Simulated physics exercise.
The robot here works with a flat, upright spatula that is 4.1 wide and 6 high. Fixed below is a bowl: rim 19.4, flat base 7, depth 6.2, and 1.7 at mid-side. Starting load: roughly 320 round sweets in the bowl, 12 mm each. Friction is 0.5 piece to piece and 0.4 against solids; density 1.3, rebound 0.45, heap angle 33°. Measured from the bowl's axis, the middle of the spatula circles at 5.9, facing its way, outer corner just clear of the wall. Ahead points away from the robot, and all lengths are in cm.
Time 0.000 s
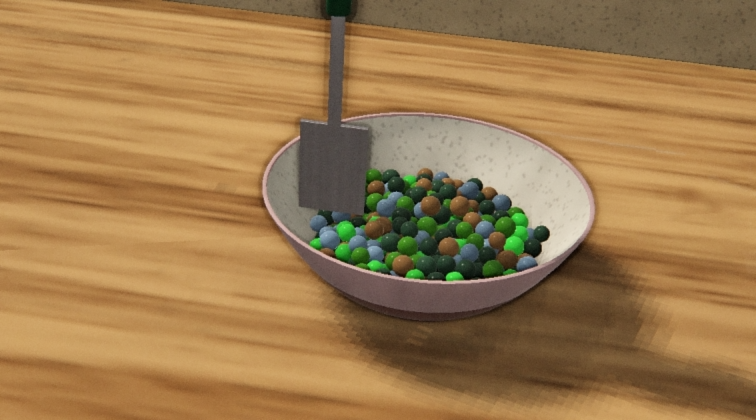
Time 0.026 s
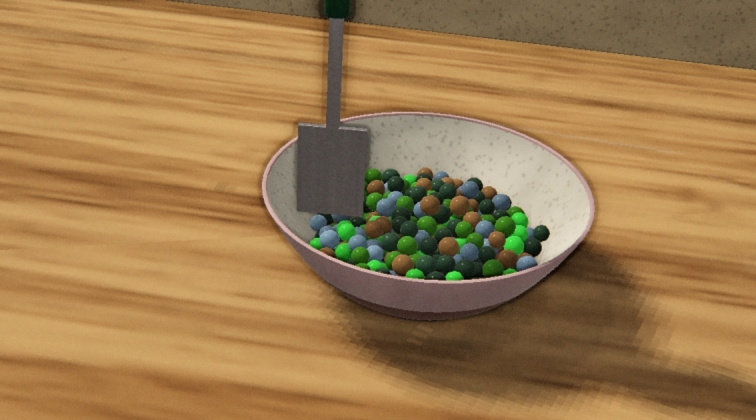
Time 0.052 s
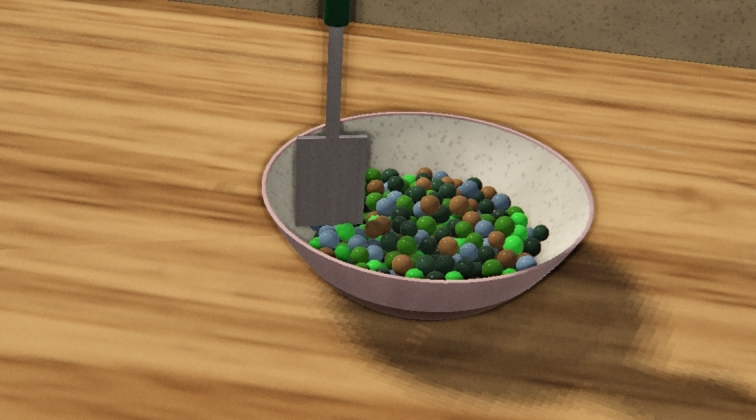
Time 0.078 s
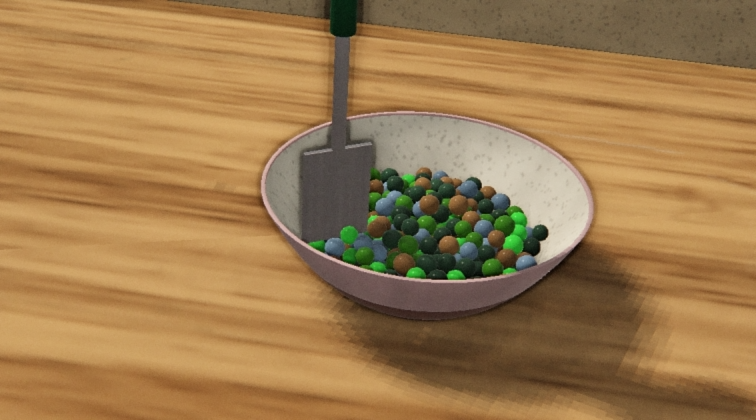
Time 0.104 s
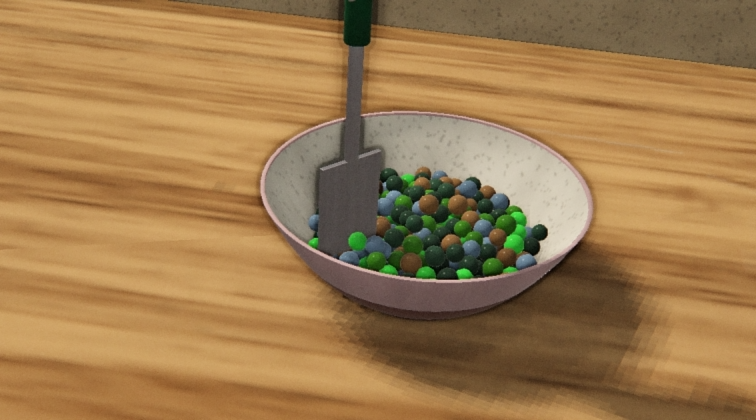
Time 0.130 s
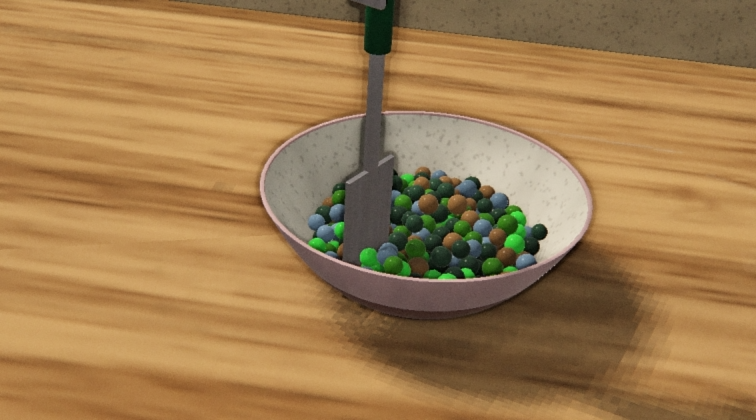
At the start, a flat grey spatula with a green handle hangs upright at the left side of a speckled bowl of green, blue and brown balls. It lowers into the balls, then moves slightly right and toward the viewer while turning more edge-on, nudging a few nearby balls as the rest barely shift.
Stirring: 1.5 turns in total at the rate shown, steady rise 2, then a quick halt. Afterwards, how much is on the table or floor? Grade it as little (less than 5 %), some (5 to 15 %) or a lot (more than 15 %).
Grade: Little, less than 5 %.
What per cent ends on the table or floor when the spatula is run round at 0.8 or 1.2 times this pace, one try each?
I'd expect about 0 per cent, then about 5 per cent.
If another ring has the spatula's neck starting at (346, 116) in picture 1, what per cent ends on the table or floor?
Table or floor share: Near 5 %.
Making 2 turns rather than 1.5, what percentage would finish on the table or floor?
That would give some 5 percent.
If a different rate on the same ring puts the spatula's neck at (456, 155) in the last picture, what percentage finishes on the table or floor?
Roughly 5 percent of it.
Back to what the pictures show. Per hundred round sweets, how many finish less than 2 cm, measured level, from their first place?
I'd say something near 80 percent.
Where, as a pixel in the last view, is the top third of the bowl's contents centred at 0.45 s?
About (440, 207) in the last picture.
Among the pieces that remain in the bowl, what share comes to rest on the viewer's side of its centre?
I'd put it near 45 per cent.
By 0.45 s, 249° round, highest piece 8 above the table; 314 in the bowl, 3 on the table or floor, 1 in flight or on the tool.
By 0.78 s, 75° round, highest piece 5 above the table; 311 in the bowl, 6 on the table or floor, 1 in flight or on the tool.
By 1.14 s, 180° round, highest piece 5 above the table; 311 in the bowl, 7 on the table or floor.
By 1.84 s, 180° round, highest piece 5 above the table; 311 in the bowl, 7 on the table or floor.
Final count, 311 in the bowl, 7 on the table or floor. That is 2 % on the table or floor.
